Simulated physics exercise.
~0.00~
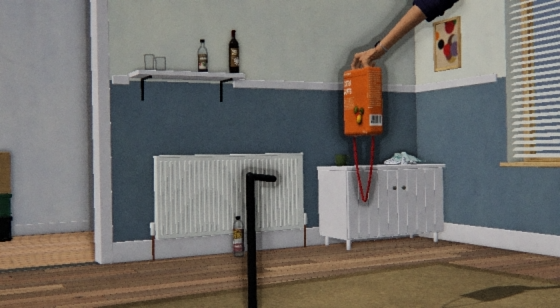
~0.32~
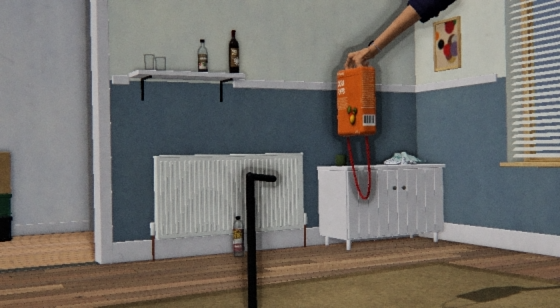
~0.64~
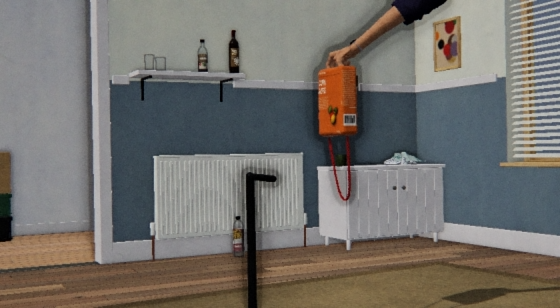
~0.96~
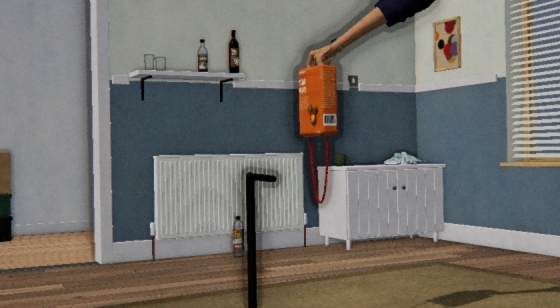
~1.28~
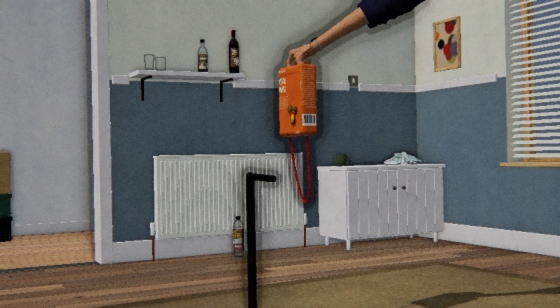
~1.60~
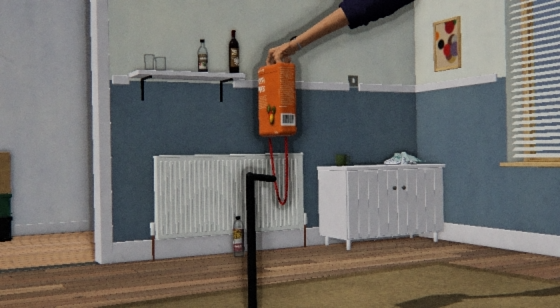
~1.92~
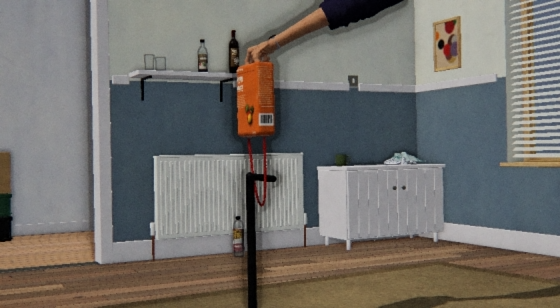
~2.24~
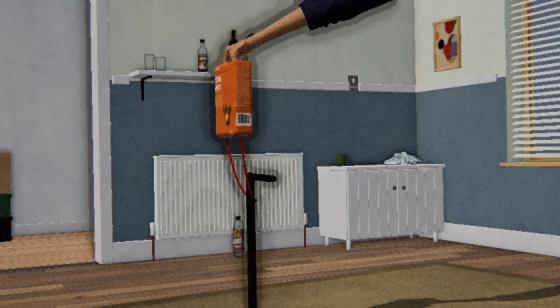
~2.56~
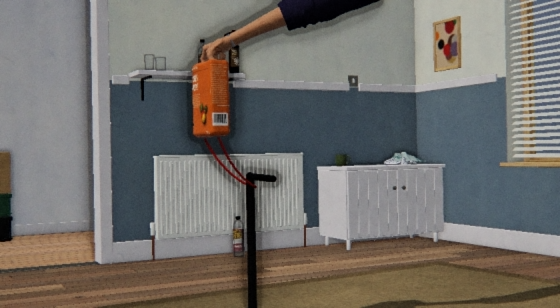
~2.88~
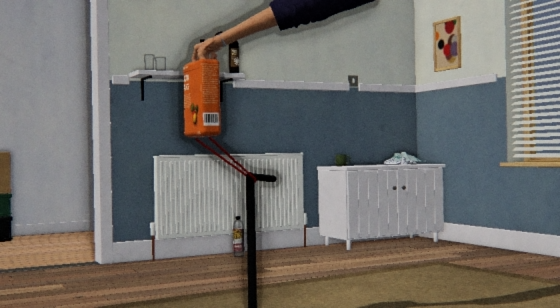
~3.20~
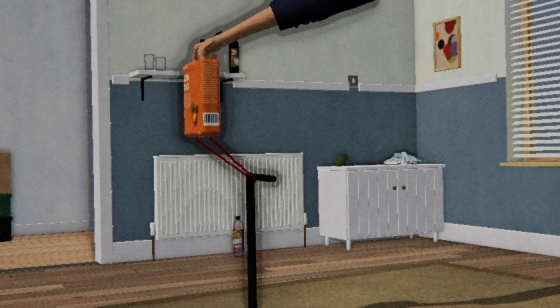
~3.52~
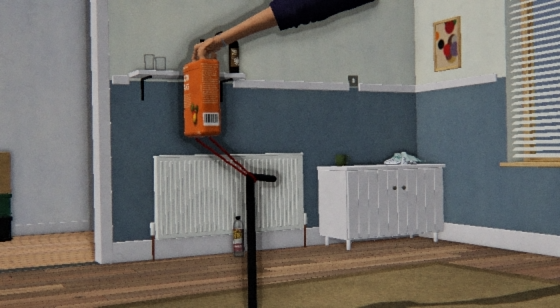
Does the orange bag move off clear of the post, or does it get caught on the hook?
It gets caught on the hook. Its red loop snags there and pulls tight, and the hand stops with the bag just left of the post.
